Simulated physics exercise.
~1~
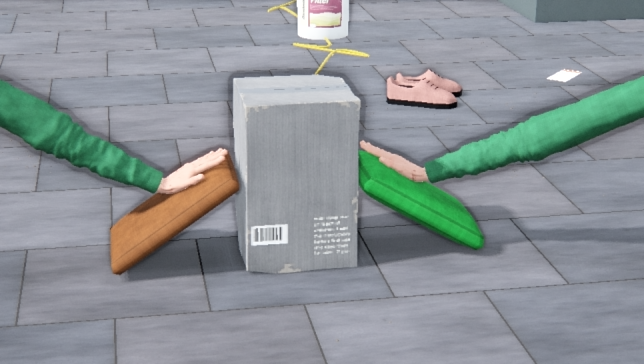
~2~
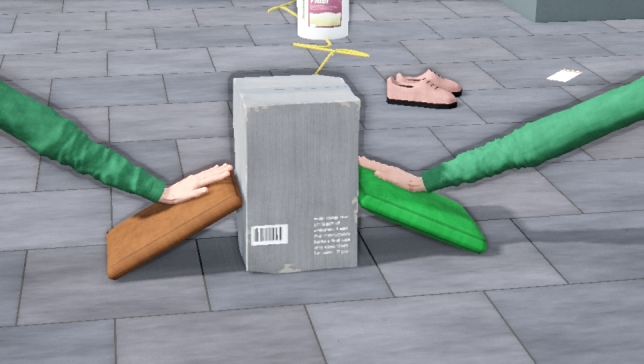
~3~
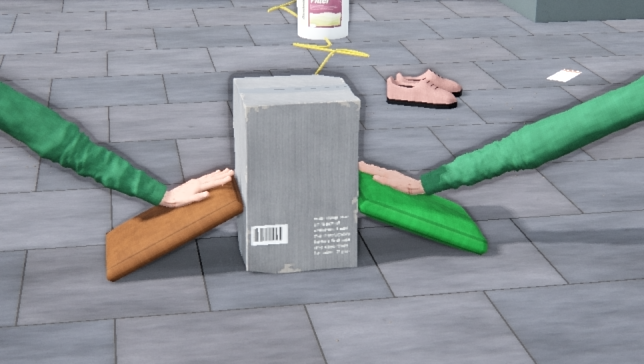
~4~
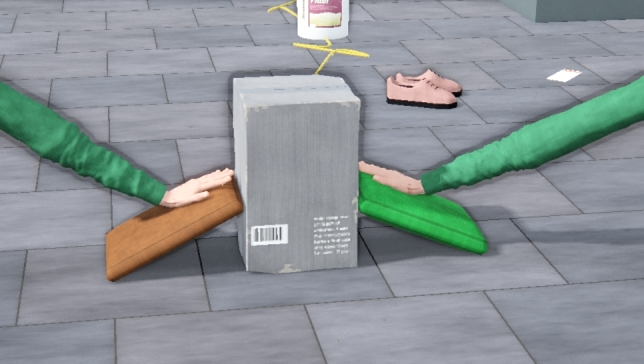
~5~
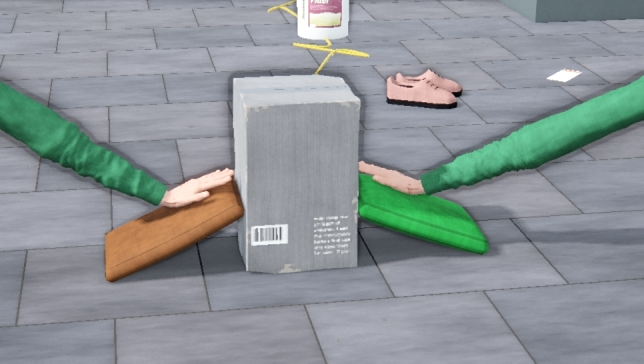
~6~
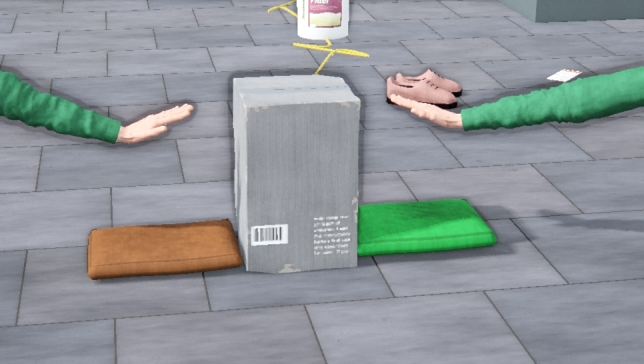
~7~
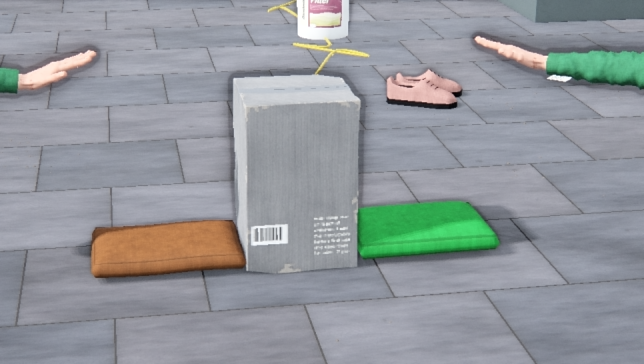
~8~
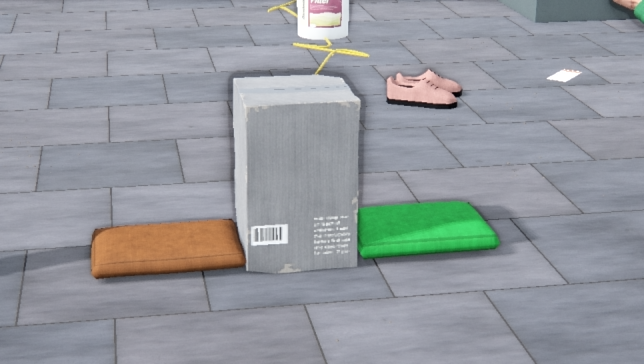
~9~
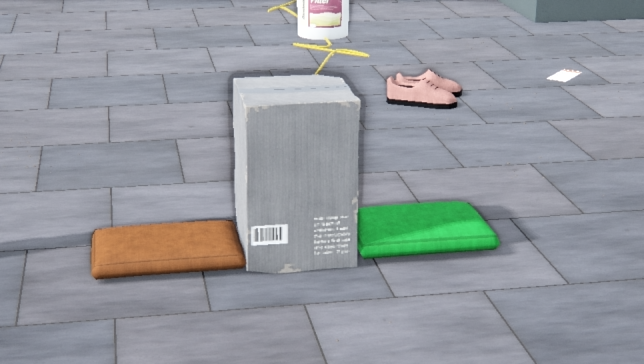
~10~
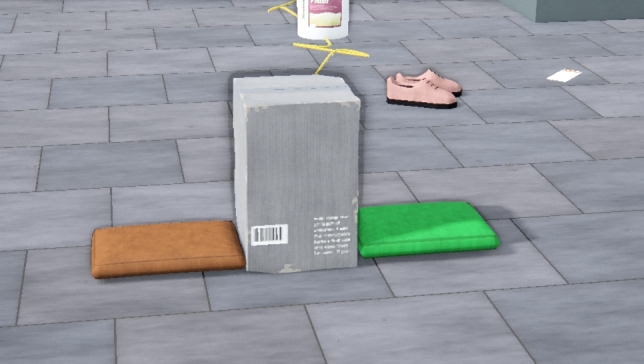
The clip opens on a grey tiled floor, where two green-sleeved hands lean a brown pillow against the left side of an upright grey box and a green pillow against its right side. The hands lower the pillows slightly, so that each rests at a gentler slant, and hold them there for a while. Then the hands let go and draw back, and both pillows drop flat onto the floor. The arms pull away to either side and leave the view. At the end, the brown and green pillows lie flat beside the box, which has not moved.
